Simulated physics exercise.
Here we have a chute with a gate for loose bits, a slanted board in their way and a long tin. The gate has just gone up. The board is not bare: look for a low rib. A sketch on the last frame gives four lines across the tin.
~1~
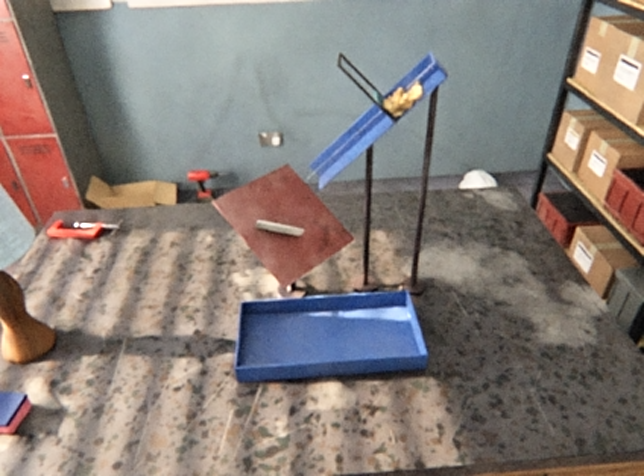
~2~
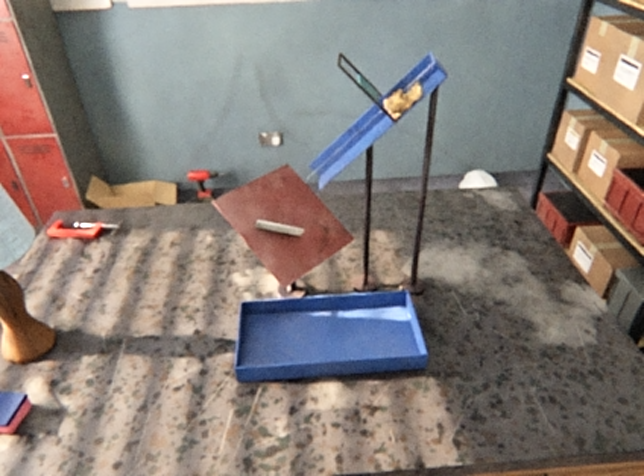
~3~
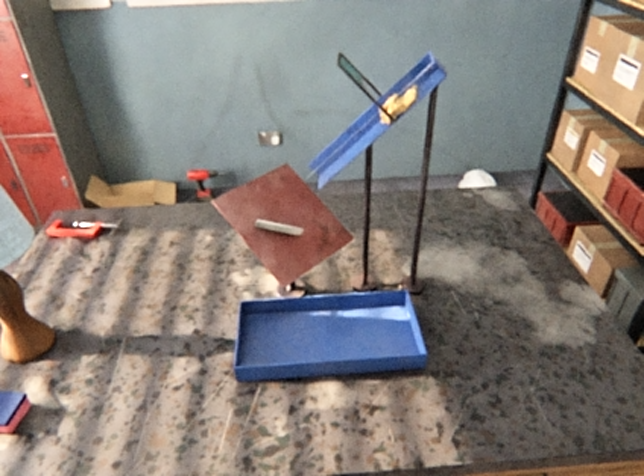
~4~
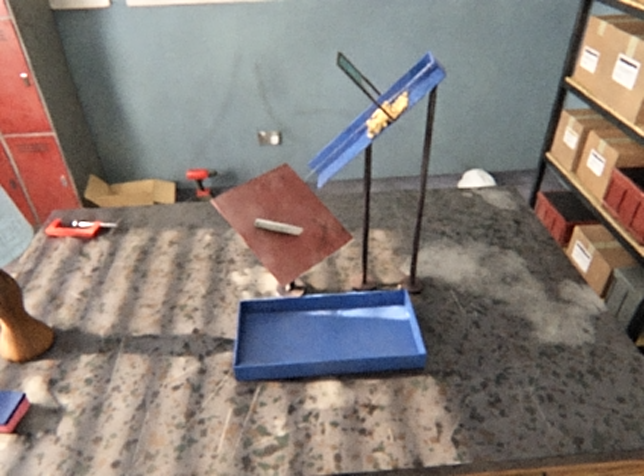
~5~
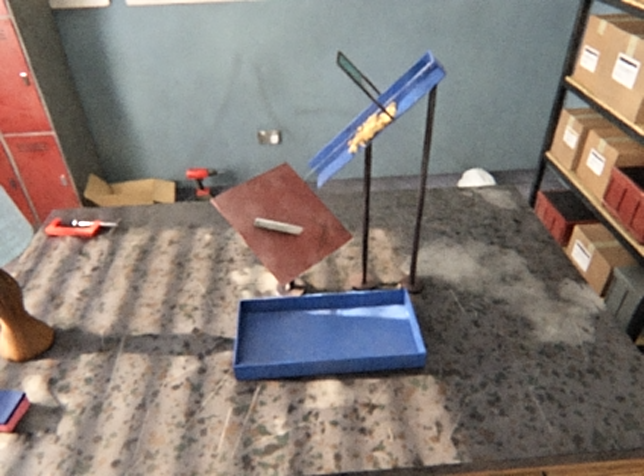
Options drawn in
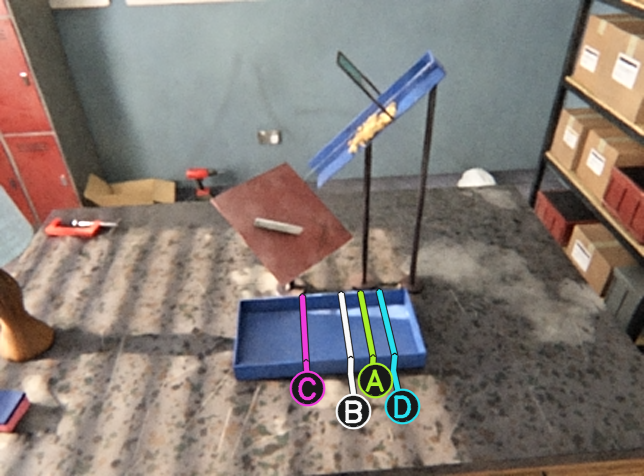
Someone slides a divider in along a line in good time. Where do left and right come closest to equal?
Take A.
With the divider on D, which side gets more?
More lands on the left.
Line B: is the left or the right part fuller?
The right side.
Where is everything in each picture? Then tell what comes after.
Load behind the gate at (401, 101), dried chickpeas; lip of the chute at (320, 183), sloping fairly steeply, in the first frame.
Middle of the board at (286, 221), tilted fairly steeply; middle of its low edge at (322, 262); of its high edge at (252, 181), in the second frame.
Front corners of the tin at (234, 367) and (427, 354), empty; front of the load at (384, 121), in the third frame.
Middle of the load at (386, 114); its front at (370, 134), about a quarter of the way to the lip; rib from (257, 220) to (303, 229), in the fourth frame.
Middle of the load at (372, 130); its front at (351, 151), about half of the way to the lip, in the fifth frame.
On the marked copy, line A crosses the front rim at (372, 356); line B crosses the front rim at (350, 358); line C crosses the front rim at (306, 361); line D crosses the front rim at (394, 355).
If A is chosen, of what is caught, about two thirds on the left of the divider, about a third on the right.
If B is chosen, of what is caught, a stray few on the left of the divider, nearly all on the right.
If C is chosen, of what is caught, a stray few on the left of the divider, nearly all on the right.
If D is chosen, of what is caught, most on the left of the divider, a small part on the right.
